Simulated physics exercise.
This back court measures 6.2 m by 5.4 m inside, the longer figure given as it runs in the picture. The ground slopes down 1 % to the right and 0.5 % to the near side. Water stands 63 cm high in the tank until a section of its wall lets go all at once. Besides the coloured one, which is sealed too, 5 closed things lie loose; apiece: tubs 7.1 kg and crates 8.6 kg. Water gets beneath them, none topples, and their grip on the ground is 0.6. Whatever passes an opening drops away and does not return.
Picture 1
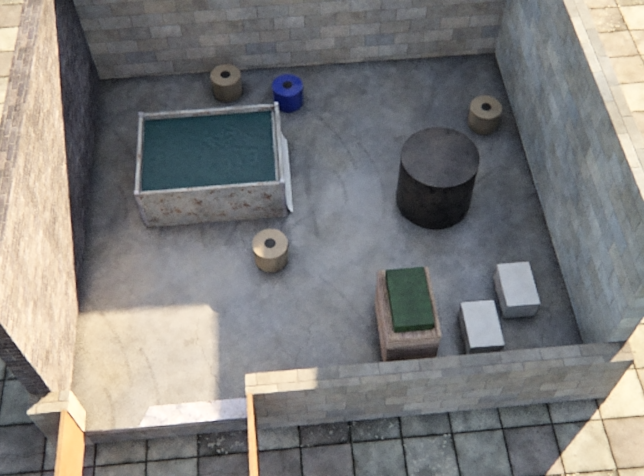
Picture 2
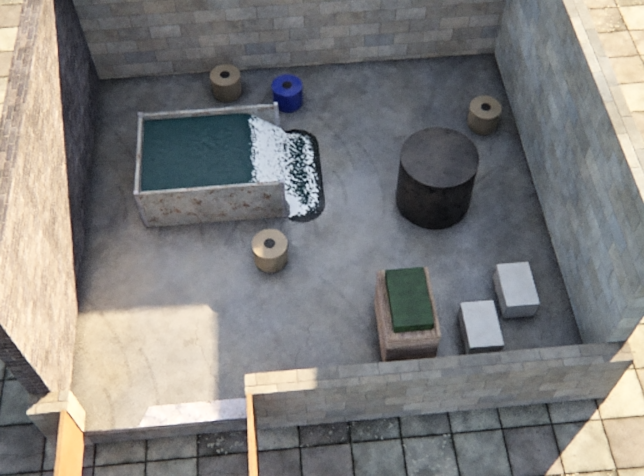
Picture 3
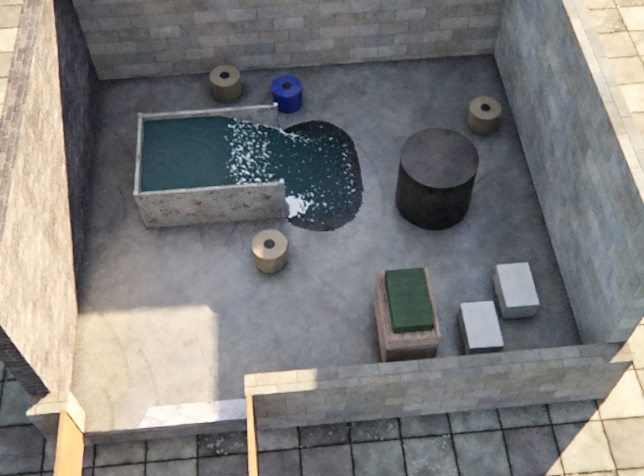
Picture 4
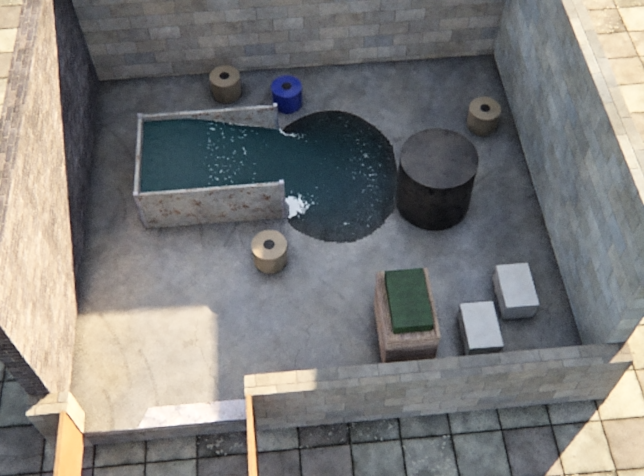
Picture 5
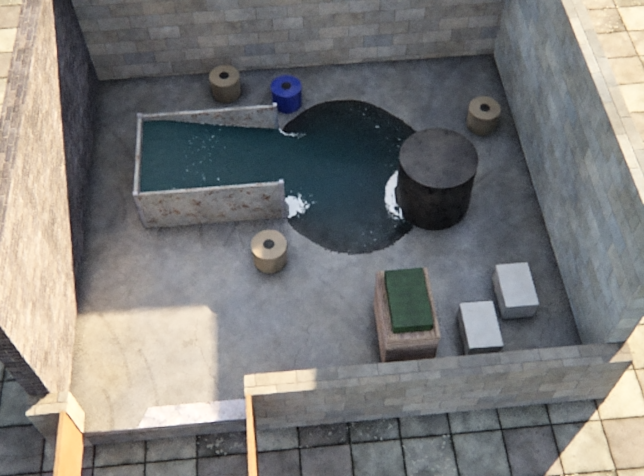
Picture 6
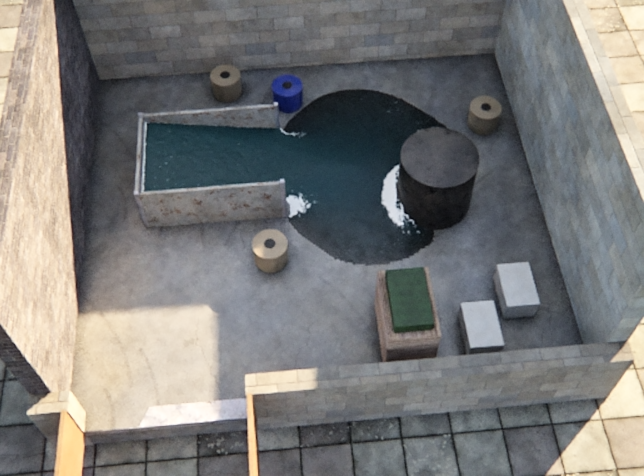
Dark green water fills a stone tank at the left of a grey walled court, seen from high above by a still camera. Around it stand three tan tubs and a blue one, a black cylinder at right, and a green block on a brown one beside two white boxes. Water pours through the tank's right side, foaming, spreads over the floor and curls around the cylinder, while the tubs and boxes stay put.
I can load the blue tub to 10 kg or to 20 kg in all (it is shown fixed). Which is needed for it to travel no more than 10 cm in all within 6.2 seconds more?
Verdict: Only the higher weight holds it.
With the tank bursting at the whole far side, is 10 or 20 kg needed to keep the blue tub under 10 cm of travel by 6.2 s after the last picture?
Then neither weight holds it.
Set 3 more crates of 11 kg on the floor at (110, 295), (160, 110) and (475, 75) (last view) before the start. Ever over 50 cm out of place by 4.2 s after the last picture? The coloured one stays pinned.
In turn: Less, less, more.
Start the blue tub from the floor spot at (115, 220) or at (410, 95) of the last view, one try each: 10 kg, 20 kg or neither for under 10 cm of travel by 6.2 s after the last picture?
In turn: Either load holds; neither is enough.
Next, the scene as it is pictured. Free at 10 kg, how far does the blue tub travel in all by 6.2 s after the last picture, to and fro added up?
Some 60 cm in all.
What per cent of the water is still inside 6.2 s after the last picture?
Some 100 per cent remains.
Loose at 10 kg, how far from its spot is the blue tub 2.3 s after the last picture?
Roughly 0 cm.
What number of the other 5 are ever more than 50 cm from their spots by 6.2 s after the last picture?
I count 2.
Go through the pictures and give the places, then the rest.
In the first picture, the blue tub at (287, 85), on the bottom; 2.4 m2 under water; 0 of 6 have shifted.
In the second picture, the blue tub at (287, 85), on the bottom; water covers 3.1 m2; 0 of 6 have shifted.
In the third picture, the blue tub at (287, 86), on the bottom; 4.1 m2 under water; 0 of 6 have shifted.
In the fourth picture, the blue tub at (286, 86), on the bottom; water covers 5.4 m2; 0 of 6 have shifted.
In the fifth picture, the blue tub at (286, 86), on the bottom; water covers 6.5 m2; 0 of 6 have shifted.
In the sixth picture, the blue tub at (287, 85) rests on the ground; 7.8 m2 under water; 0 of 6 have shifted.
Then, 0.6 s after the last picture the blue tub would be 0 cm from its start with 10 kg and 0 cm from its start with 20 kg; 0 cm of water round it then.
Then, 2.3 s after the last picture the blue tub would be 0 cm from its start with 10 kg and 0 cm from its start with 20 kg; 0 cm of water round it then.
Then, 4.2 s after the last picture the blue tub would be 40 cm from its start with 10 kg and 1 cm from its start with 20 kg; 5 cm of water round it then.
Then, 6.2 s after the last picture the blue tub would be 65 cm from its start with 10 kg and 1 cm from its start with 20 kg; 4 cm of water round it then.
